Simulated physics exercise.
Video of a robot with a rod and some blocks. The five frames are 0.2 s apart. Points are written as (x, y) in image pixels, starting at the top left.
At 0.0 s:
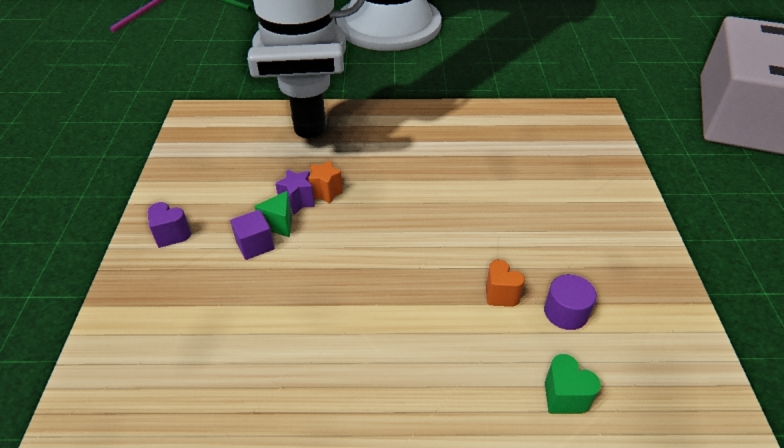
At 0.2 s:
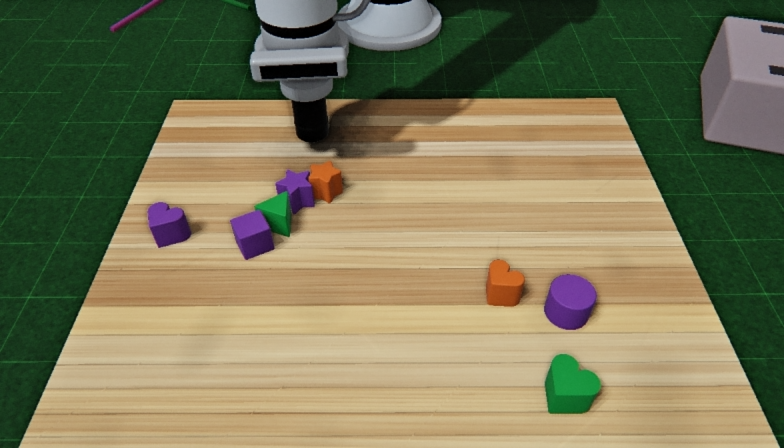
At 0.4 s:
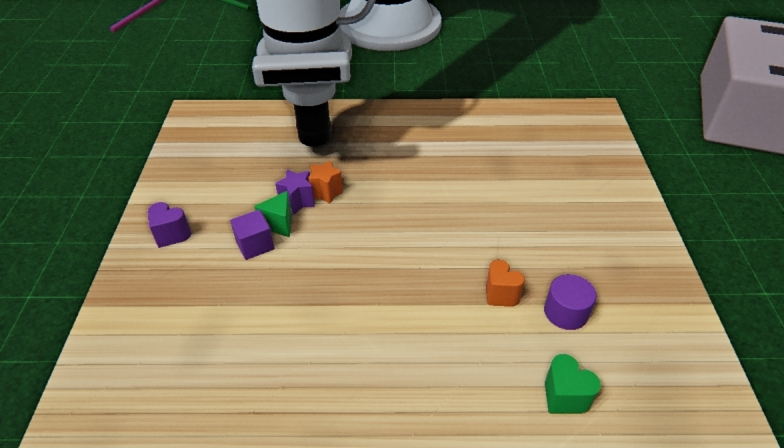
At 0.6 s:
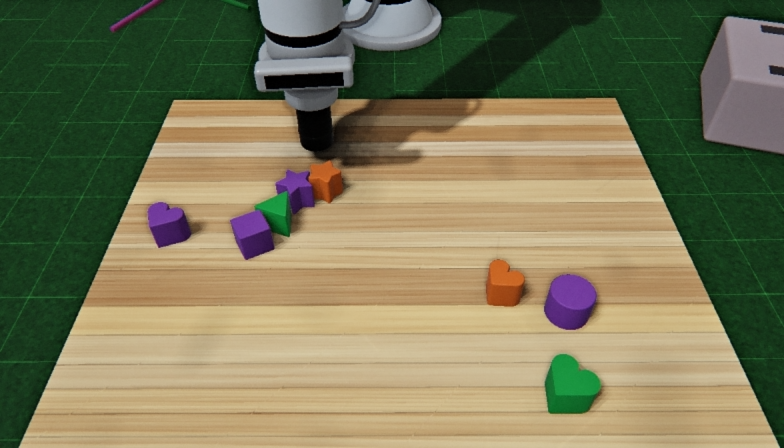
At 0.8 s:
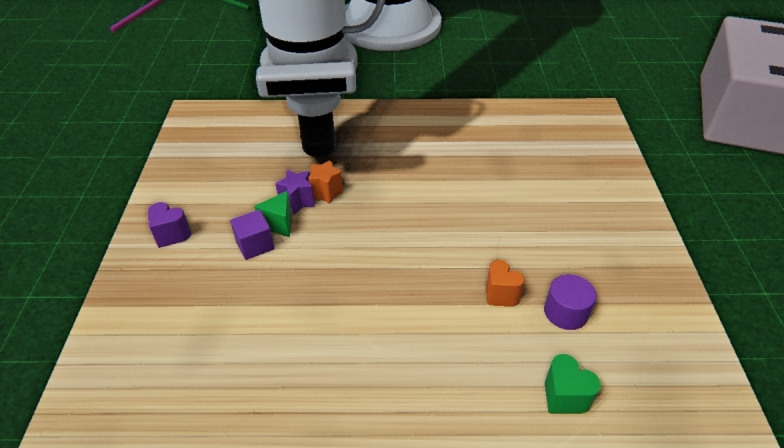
A robot arm with a black rod moved down slightly, toward the viewer, over a wooden board and drew close to the orange and purple stars, while all the purple, green and orange blocks stayed still.
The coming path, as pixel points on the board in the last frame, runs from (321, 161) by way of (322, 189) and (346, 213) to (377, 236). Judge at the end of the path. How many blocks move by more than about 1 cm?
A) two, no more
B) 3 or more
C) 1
Option A.
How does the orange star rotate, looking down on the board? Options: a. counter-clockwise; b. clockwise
The correct letter is b.
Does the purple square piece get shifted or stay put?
Left in place.
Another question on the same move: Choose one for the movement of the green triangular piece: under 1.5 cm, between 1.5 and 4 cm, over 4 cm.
Within 1.5 cm.
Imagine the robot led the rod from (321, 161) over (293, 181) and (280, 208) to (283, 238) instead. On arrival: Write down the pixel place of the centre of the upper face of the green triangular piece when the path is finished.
I'd place it at (285, 238), taking the centre of its top.
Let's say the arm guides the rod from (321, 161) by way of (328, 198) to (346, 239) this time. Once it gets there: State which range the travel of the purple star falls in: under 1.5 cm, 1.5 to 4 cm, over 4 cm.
It goes 1.5 to 4 cm.
The first path, step by step. One third of the way, rod at (320, 176); green triangular piece at (272, 204); purple star at (294, 185), turned 20° clockwise; orange star at (328, 187).
Two thirds of the way, rod at (345, 199); green triangular piece at (270, 203); purple star at (300, 190), turned 60° clockwise; orange star at (348, 213).
At the end, rod at (377, 223); purple square piece unmoved; green triangular piece at (270, 203); purple star at (300, 190), turned 60° clockwise; orange star at (360, 236), turned 45° clockwise.
